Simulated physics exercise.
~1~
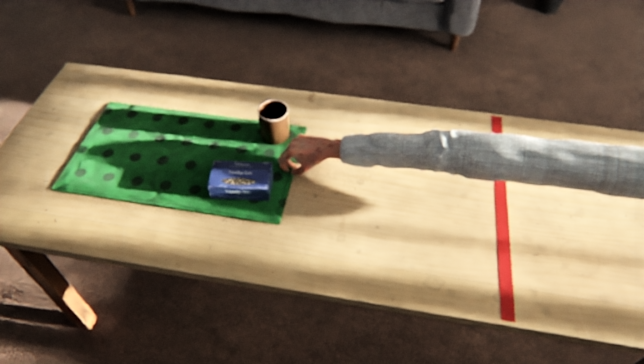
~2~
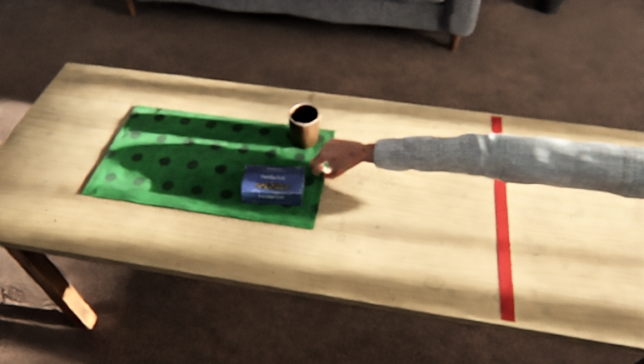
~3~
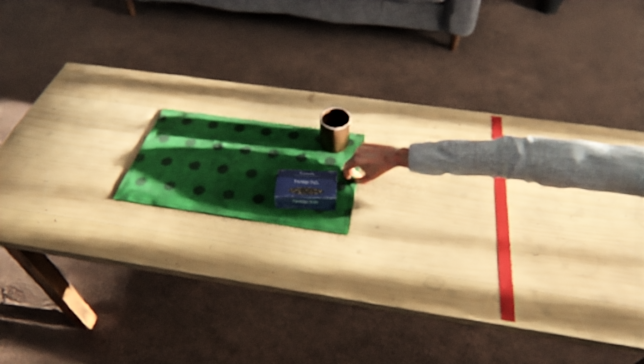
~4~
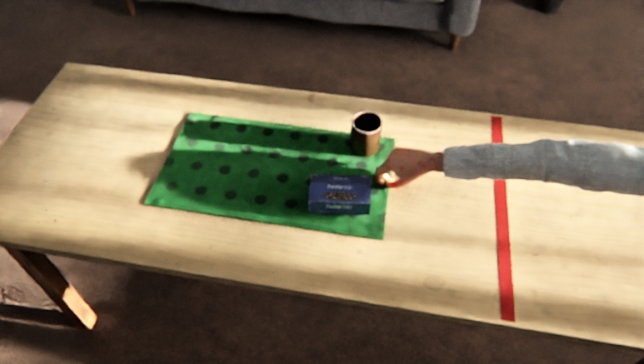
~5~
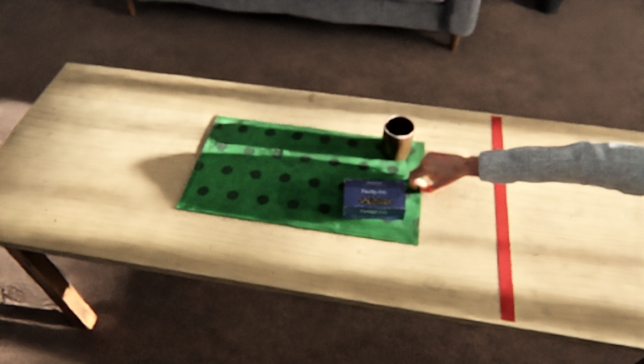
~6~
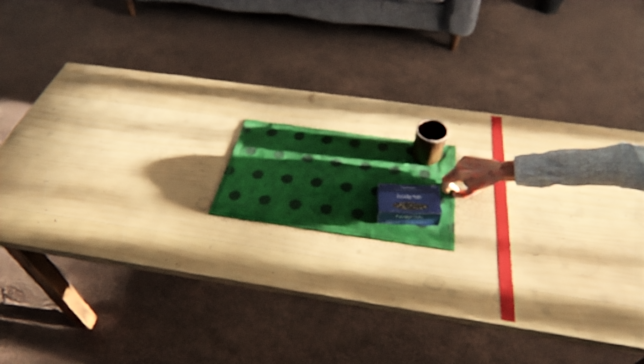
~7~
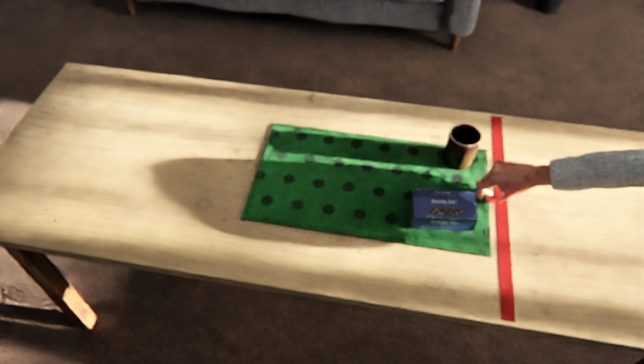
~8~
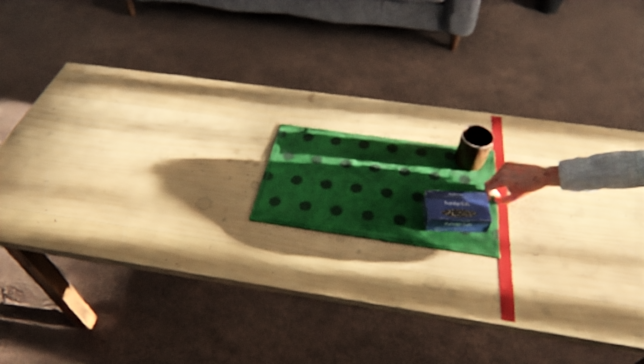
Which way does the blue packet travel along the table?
The blue packet travels to the right, riding on the green cloth as the hand pulls it.
